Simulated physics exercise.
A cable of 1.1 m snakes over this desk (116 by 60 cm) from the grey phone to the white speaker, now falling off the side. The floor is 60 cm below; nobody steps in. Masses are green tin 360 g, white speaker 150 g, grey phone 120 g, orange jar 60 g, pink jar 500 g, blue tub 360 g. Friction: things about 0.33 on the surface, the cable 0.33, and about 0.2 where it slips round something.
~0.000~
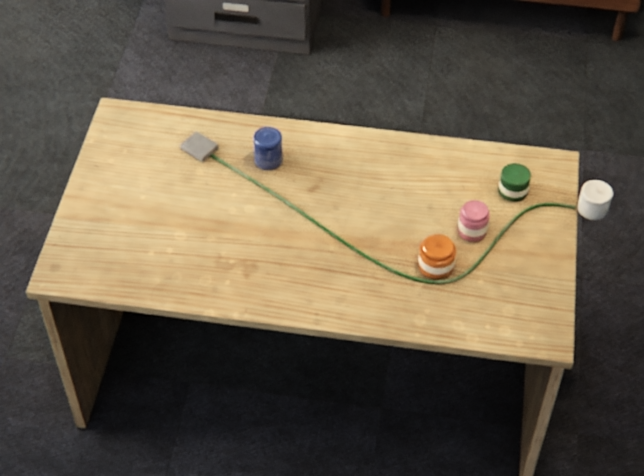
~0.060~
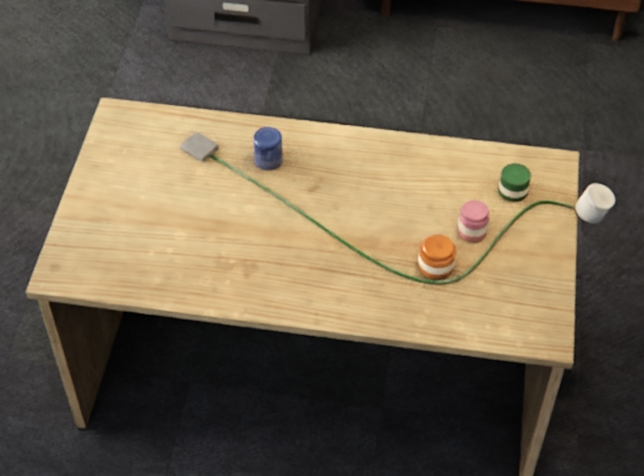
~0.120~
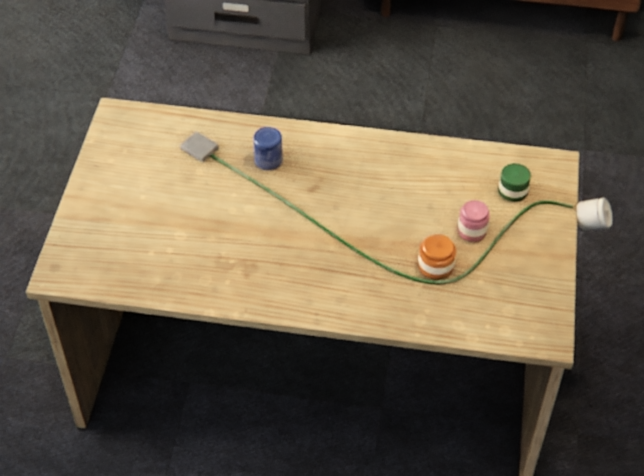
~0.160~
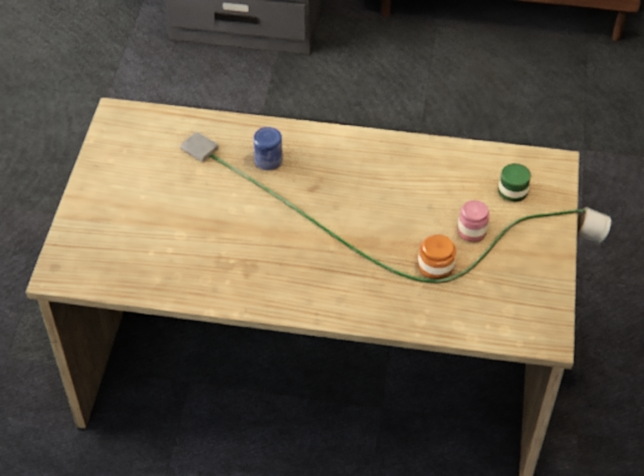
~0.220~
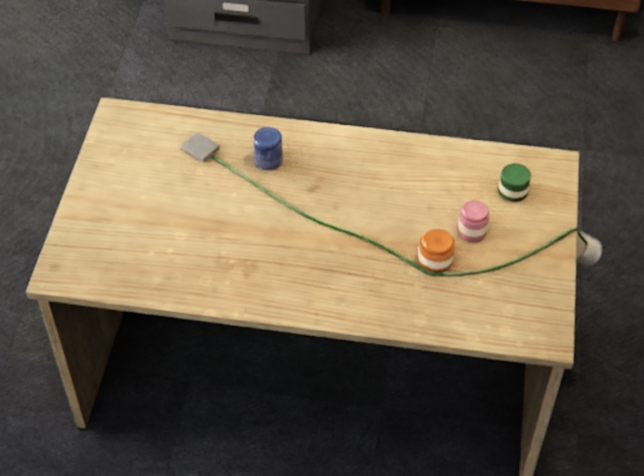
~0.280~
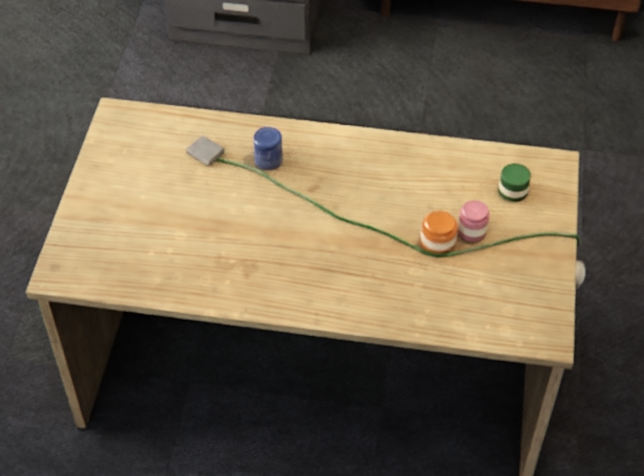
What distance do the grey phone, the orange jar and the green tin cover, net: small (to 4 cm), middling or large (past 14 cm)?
Result: Grey phone travels a long way, orange jar reaches the top band, green tin stays in the low band.
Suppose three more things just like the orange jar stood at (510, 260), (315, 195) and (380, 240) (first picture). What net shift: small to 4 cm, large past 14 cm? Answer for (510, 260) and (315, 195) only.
In turn: Small, middling.
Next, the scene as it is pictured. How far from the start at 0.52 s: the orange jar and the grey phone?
Orange jar 25 cm, grey phone 15 cm.
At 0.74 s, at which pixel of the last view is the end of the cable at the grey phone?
Near (279, 190).
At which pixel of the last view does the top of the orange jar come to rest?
Around (447, 151).
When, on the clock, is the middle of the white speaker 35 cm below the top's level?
That is: 0.50 s.
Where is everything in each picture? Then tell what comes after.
Grey phone (199, 144); orange jar (439, 246); green tin (517, 174); cable runs through (534, 207) (480, 261) (391, 269) (316, 223) (248, 177), in the first picture.
White speaker (598, 195); cable runs through (391, 269) (248, 177), in the second picture.
White speaker (594, 215); cable runs through (391, 269) (248, 177), in the third picture.
White speaker (592, 226); cable runs through (545, 215) (391, 269) (248, 177), in the fourth picture.
Orange jar (438, 240); white speaker (582, 249); cable runs through (575, 229) (403, 258) (248, 179), in the fifth picture.
Grey phone (205, 148); orange jar (440, 222); green tin (517, 174); cable runs through (513, 239) (418, 248) (334, 215), in the sixth picture.
At 0.5 s, the cable's tail end at (261, 170); orange jar 25 cm off its start, grey phone 14 cm off its start, white speaker over the edge.
At 0.7 s, the cable's tail end at (279, 190); orange jar 28 cm off its start, grey phone 20 cm off its start, white speaker over the edge.
At 1.0 s, the cable's tail end at (326, 212); grey phone 32 cm off its start at (311, 202), orange jar 28 cm off its start at (447, 151), white speaker over the edge.
At 1.2 s, the cable's tail end at (367, 215); grey phone 41 cm off its start, orange jar 28 cm off its start, white speaker over the edge.
At 2.4 s, the cable's tail end at (367, 216); grey phone 41 cm off its start at (350, 212), orange jar 28 cm off its start at (447, 151), green tin 0 cm off its start at (517, 174), white speaker over the edge.
